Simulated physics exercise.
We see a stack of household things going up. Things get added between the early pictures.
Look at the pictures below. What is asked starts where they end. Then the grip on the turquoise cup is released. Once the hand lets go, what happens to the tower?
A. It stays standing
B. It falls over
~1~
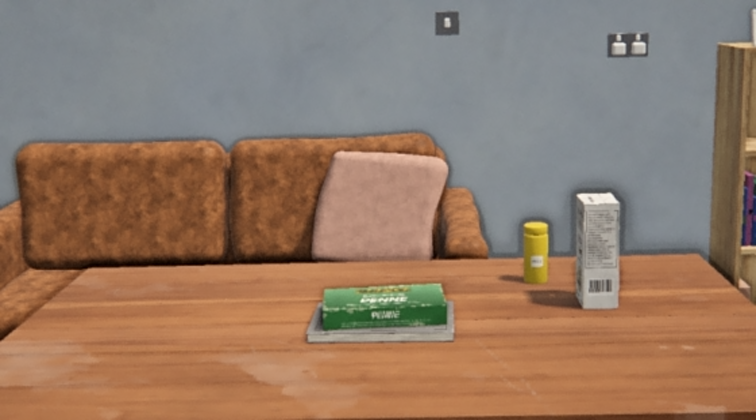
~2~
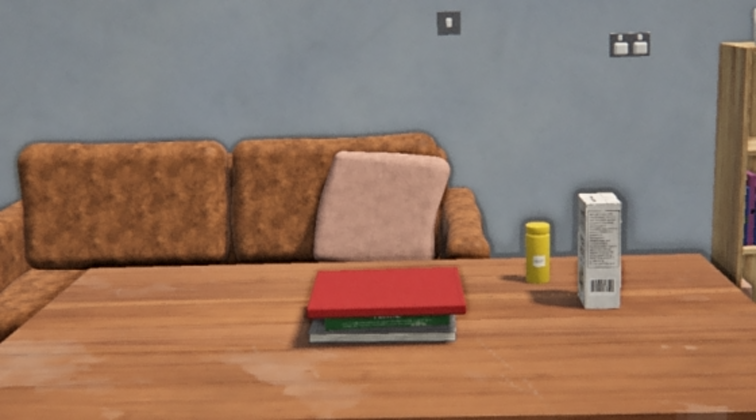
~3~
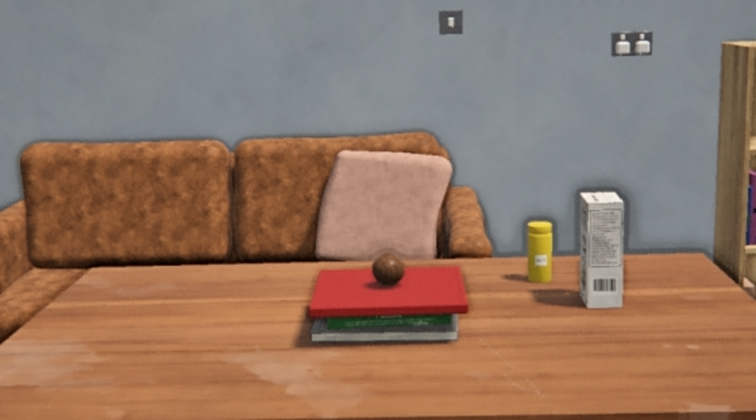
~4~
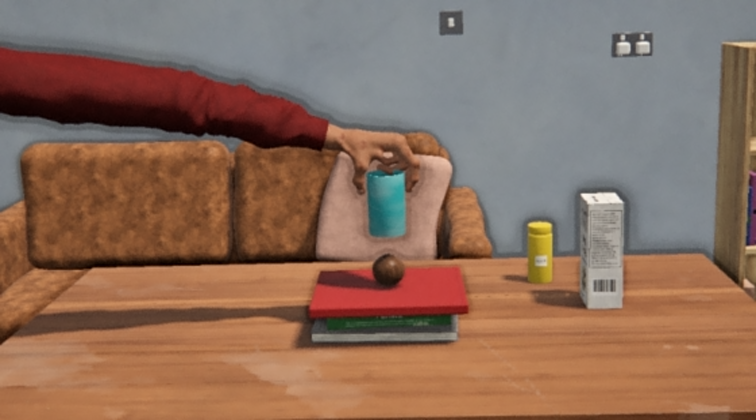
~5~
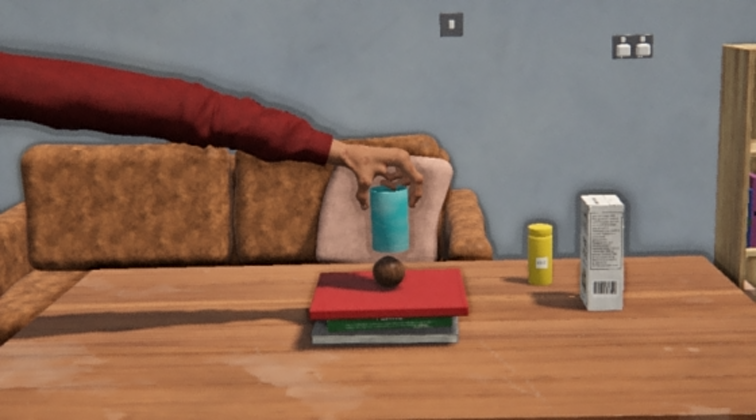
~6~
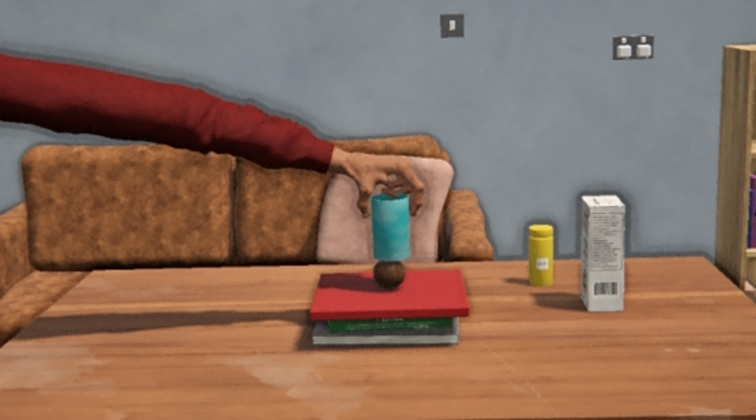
B.
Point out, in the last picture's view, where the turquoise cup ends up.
In the final view it sits at roughly (451, 270).
Then, 0.40 s later than the last frame, turquoise cup tilted by 39° near (410, 232).
Then, 0.50 s later than the last frame, turquoise cup now fallen.
Then, 0.60 s later than the last frame, things are still on the move.
When it is over, fallen, turquoise cup; the other 6 as before. End places, in pixels of the last picture, turquoise cup near (451, 269). The pile comes apart.
